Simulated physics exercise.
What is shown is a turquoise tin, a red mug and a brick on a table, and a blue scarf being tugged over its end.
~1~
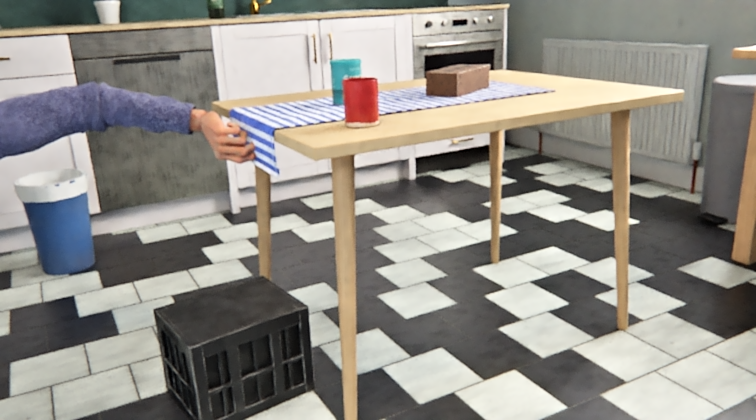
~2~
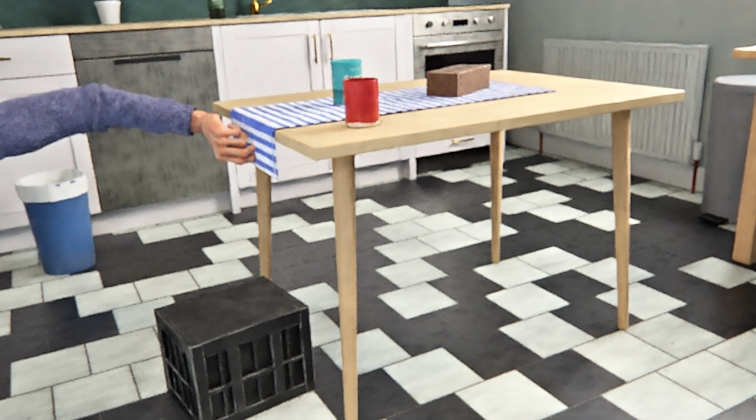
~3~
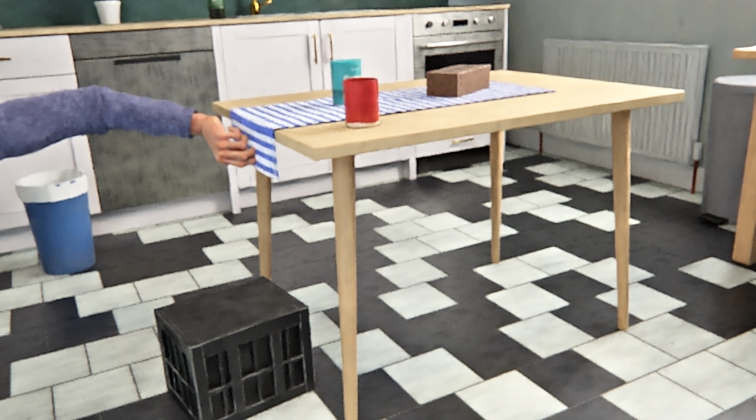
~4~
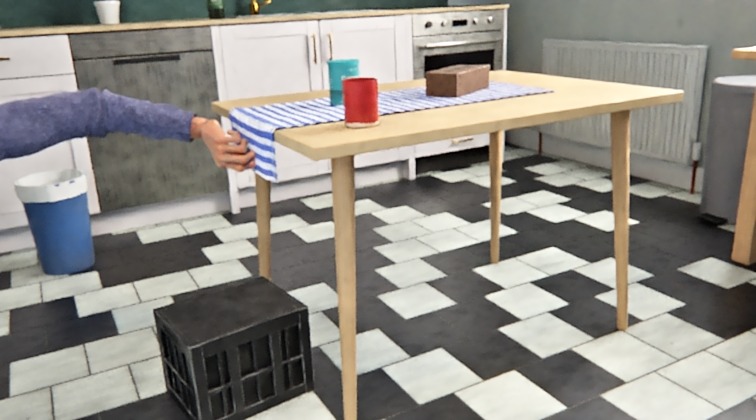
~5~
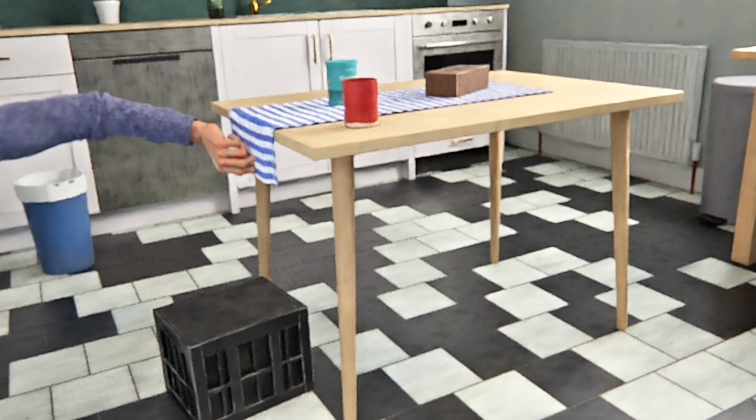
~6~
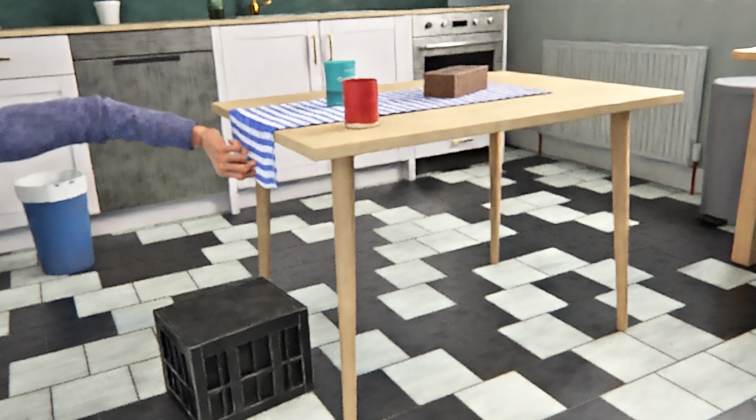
In a kitchen with a black and white tiled floor, a pale wooden table is seen from its front side, slightly above the tabletop. A turquoise tin, a red mug and a brown brick sit on it around a blue-and-white striped cloth, with a black crate below. A hand at the left tugs the cloth slightly down over the table's end, the tin shifting slightly left.
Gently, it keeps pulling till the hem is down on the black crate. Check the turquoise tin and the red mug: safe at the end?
Turquoise tin no; red mug yes.
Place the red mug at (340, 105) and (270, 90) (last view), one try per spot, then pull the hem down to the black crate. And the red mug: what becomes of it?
Okay, at the first spot it never leaves the top, while at the second it ends up off the top.
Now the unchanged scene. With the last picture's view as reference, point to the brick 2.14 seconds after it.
By that point you'd see it at (343, 94).
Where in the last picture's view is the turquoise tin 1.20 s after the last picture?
About (263, 92).
Then, 1.20 s on from there, hem going down; tin carried along near (263, 92); mug in place.
Then, 2.14 s on from there, hem on the crate; tin down below near (208, 272); mug in place.
In the end, hem on the crate; tin down below near (208, 272); mug in place. The turquoise tin goes over the edge and the red mug keeps clear of the edge.
